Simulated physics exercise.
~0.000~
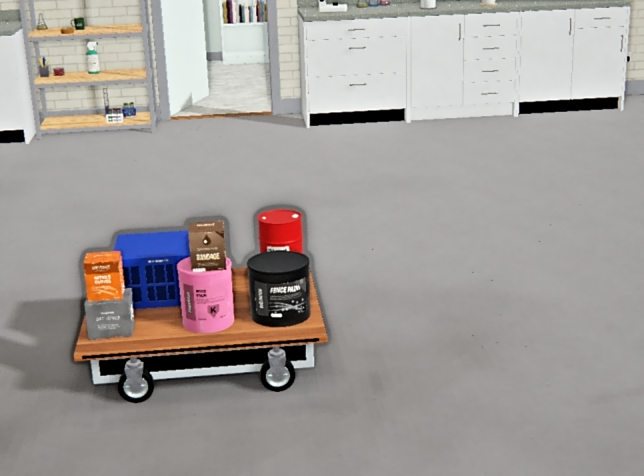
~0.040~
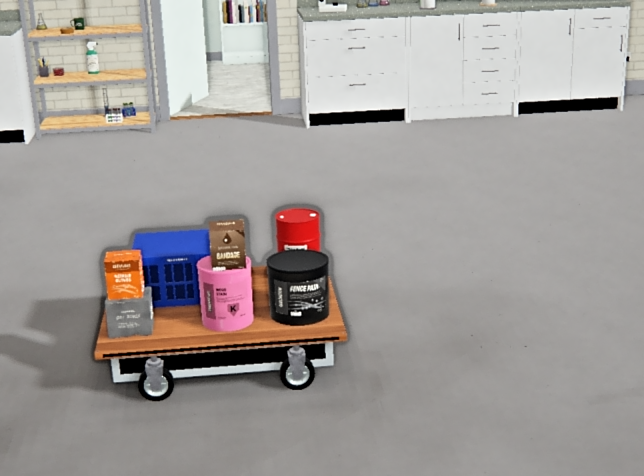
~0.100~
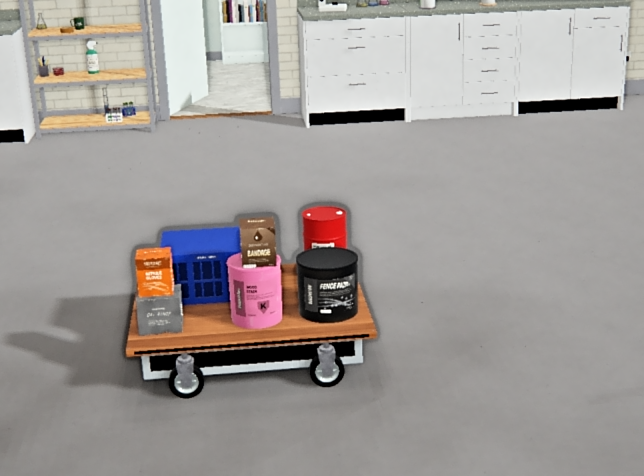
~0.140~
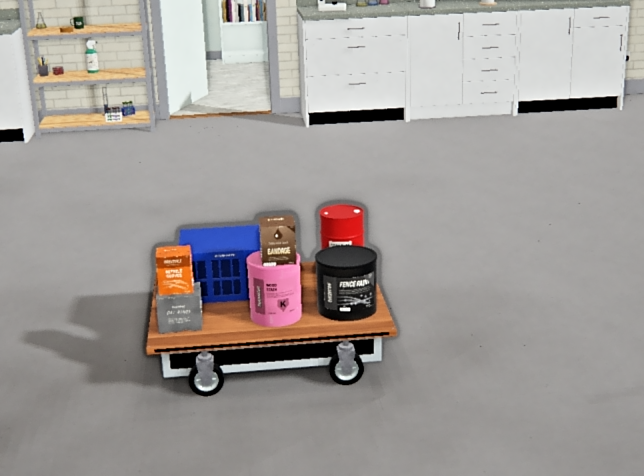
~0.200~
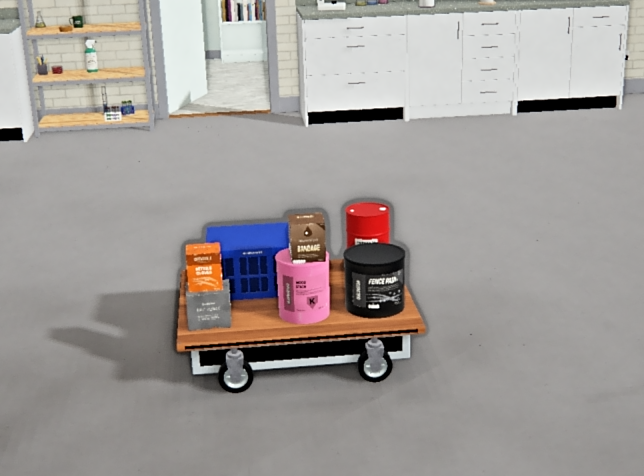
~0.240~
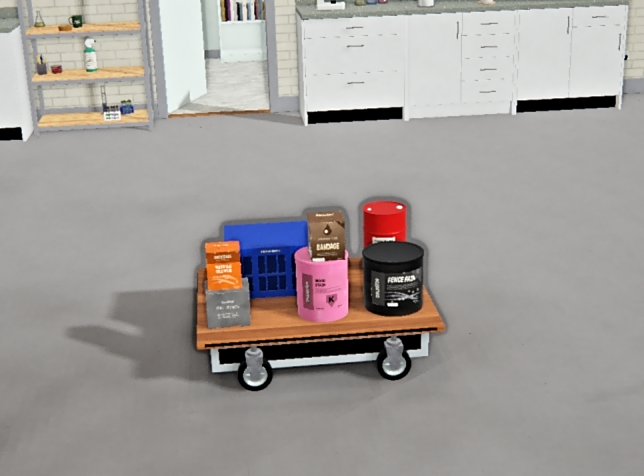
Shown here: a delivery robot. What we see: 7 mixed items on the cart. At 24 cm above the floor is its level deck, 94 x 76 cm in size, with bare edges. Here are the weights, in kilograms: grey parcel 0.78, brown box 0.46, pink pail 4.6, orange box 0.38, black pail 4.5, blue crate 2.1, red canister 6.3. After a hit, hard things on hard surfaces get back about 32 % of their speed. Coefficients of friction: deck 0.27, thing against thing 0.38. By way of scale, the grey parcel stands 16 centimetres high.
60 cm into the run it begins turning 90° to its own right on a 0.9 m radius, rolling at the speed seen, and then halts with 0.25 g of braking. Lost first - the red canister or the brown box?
Answer: The first.
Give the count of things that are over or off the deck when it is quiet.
That comes to 7.
After 0.84 s, 168 cm covered, turned 59°; black pail, blue crate and red canister now off the deck; brown box moved 46 cm near (611, 246); pink pail moved 41 cm.
After 1.34 s, 264 cm covered, turned 90°; grey parcel, brown box, pink pail and orange box now off the deck.
In the end (2.4 s), off the deck, grey parcel, brown box, pink pail, orange box, black pail, blue crate and red canister. Red canister went at 0.50 s; brown box went at 0.98 s.
